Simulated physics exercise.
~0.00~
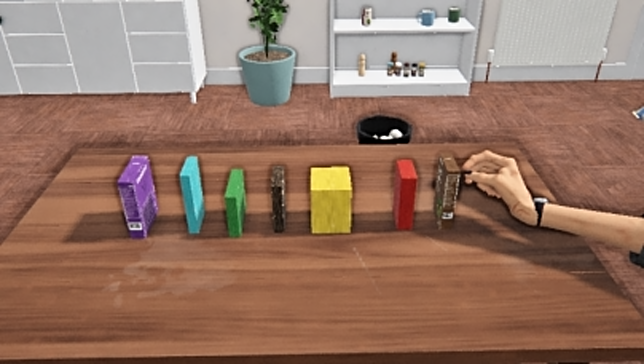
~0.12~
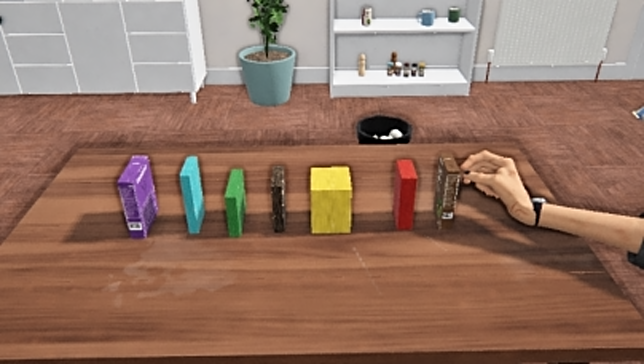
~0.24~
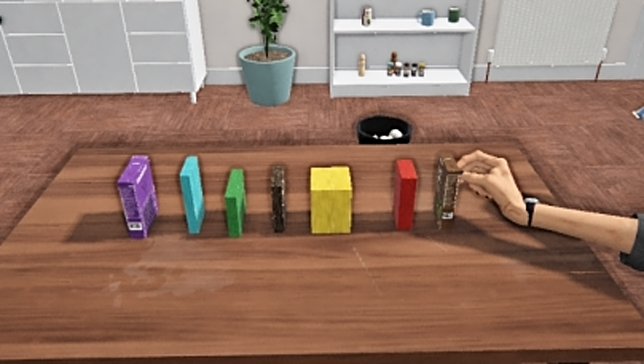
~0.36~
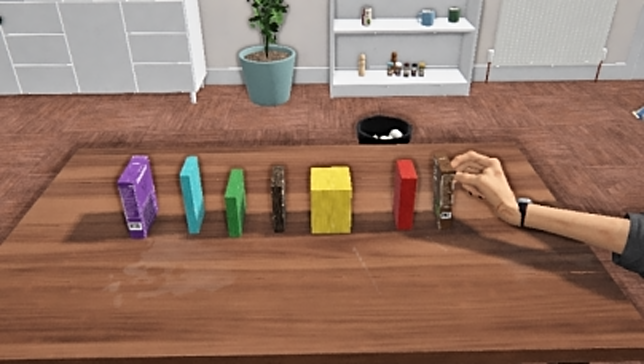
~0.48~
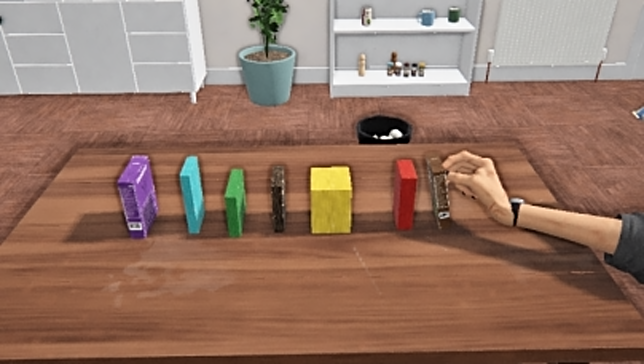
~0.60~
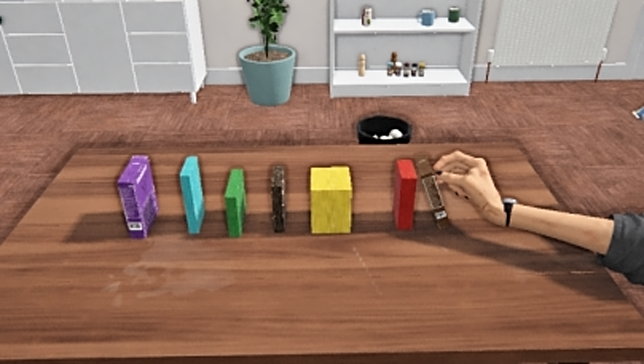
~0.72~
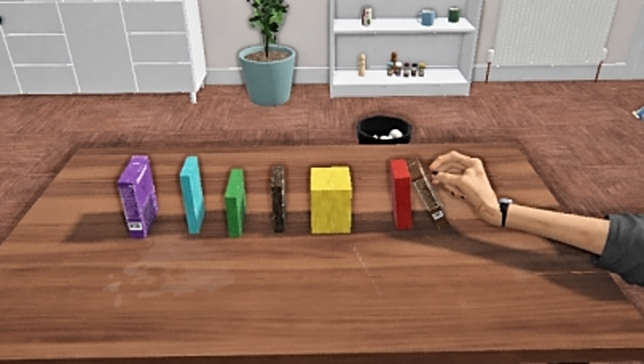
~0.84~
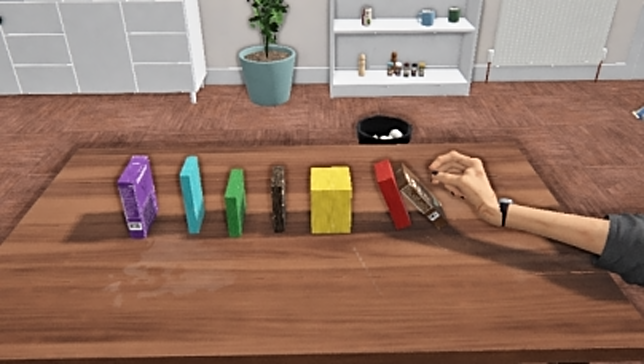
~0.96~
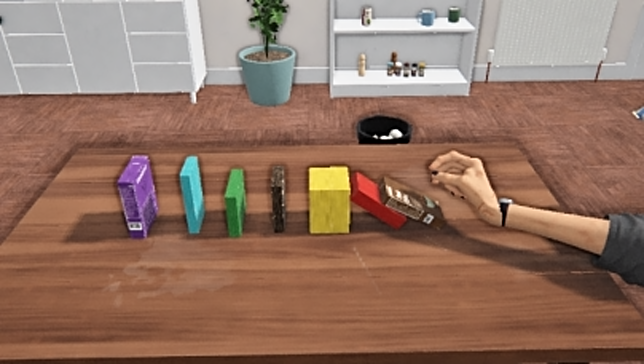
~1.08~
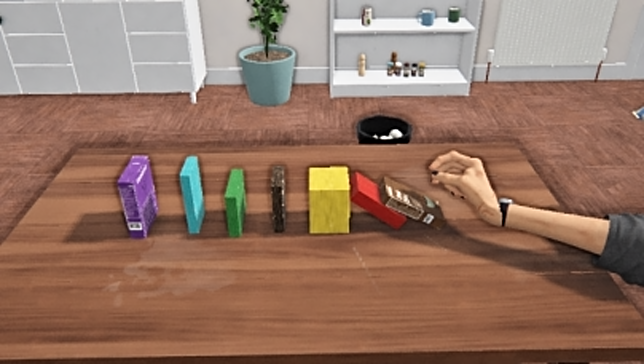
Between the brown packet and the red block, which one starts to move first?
The brown packet moves first, tilting left under the fingertips. The red block starts to tip only after the packet leans into it.
Wooden tabletop, a hand tipping a brown packet left into a red block, which topples against a yellow block that stays upright.
